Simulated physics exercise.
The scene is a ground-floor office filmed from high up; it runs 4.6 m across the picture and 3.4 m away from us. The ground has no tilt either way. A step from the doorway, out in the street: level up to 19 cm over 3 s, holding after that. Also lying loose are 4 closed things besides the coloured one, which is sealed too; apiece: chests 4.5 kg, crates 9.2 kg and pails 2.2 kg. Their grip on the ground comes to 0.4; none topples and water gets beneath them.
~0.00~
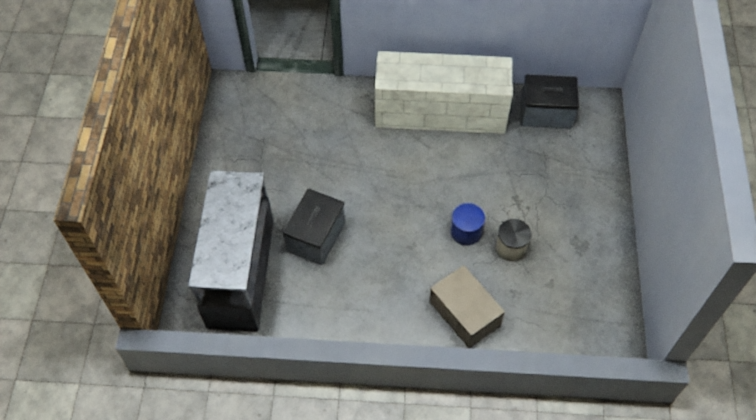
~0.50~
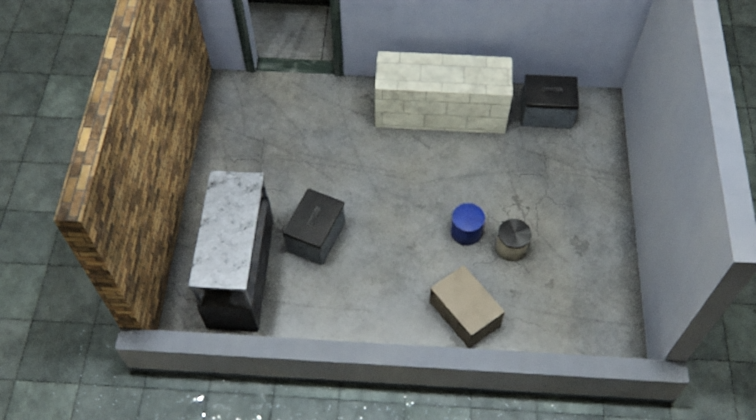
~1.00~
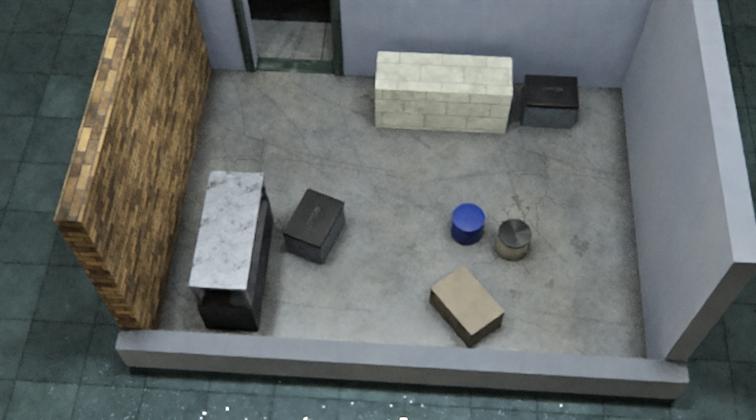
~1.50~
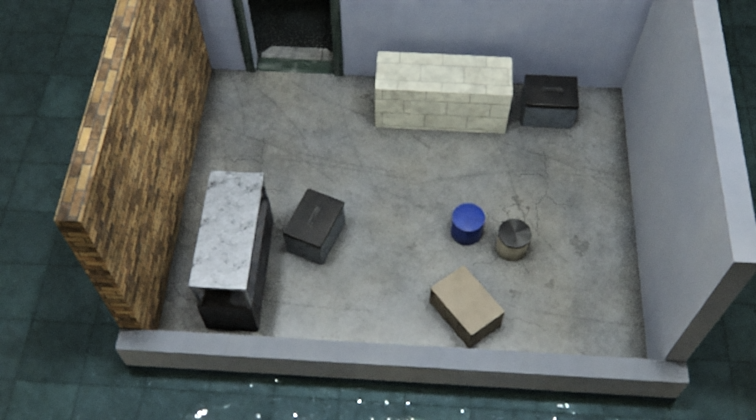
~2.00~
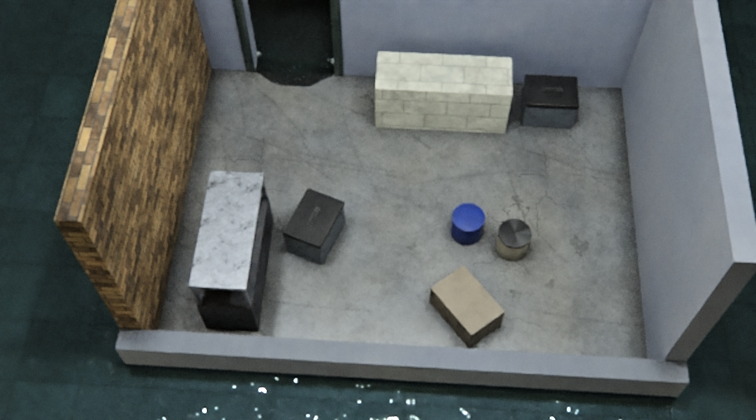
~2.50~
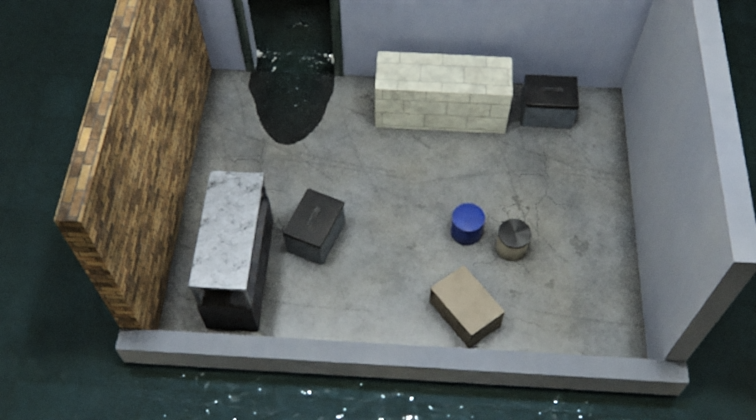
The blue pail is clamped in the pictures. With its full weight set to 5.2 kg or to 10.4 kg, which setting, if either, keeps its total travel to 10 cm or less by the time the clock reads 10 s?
The smaller ballast works.
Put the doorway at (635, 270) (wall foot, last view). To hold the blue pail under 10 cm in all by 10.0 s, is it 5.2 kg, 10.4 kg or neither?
Under that change the large mass is required.
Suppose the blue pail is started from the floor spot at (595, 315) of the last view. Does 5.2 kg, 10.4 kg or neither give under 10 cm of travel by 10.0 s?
Result: Heavy passes, light fails.
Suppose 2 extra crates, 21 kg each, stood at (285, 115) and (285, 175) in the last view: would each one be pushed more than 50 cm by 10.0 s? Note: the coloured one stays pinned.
Above the mark, then above the mark.
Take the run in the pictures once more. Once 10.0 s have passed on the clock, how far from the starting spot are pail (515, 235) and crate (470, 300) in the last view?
They've ended up 100 cm and 200 cm away, in that order.
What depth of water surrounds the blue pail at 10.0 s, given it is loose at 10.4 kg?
Something like 4 centimetres.
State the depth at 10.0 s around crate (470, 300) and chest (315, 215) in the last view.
Depths: Near 5 cm, then near 10 cm.
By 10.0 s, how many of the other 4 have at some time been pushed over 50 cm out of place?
3 in all.
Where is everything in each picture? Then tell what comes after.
The blue pail at (469, 217), on the bottom; 0.0 m2 under water; 0 of 5 have shifted, in the first picture.
The blue pail at (469, 217) rests on the ground; water covers 0.0 m2; 0 of 5 have shifted, in the second picture.
The blue pail at (469, 217), on the bottom; 0.0 m2 under water; 0 of 5 have shifted, in the third picture.
The blue pail at (469, 217), on the bottom; water covers 0.0 m2; 0 of 5 have shifted, in the fourth picture.
The blue pail at (469, 217) rests on the ground; 0.1 m2 under water; 0 of 5 have shifted, in the fifth picture.
The blue pail at (469, 217), on the bottom; 0.6 m2 under water; 0 of 5 have shifted, in the sixth picture.
After 3.5 s the blue pail would be 0 cm from its start with 5.2 kg and 0 cm from its start with 10.4 kg; 0 cm of water round it then.
After 4.5 s the blue pail would be 0 cm from its start with 5.2 kg and 0 cm from its start with 10.4 kg; 0 cm of water round it then.
After 7.0 s the blue pail would be 0 cm from its start with 5.2 kg and 0 cm from its start with 10.4 kg; 3 cm of water round it then.
After 10.0 s the blue pail would be 0 cm from its start with 5.2 kg and 0 cm from its start with 10.4 kg; 4 cm of water round it then.
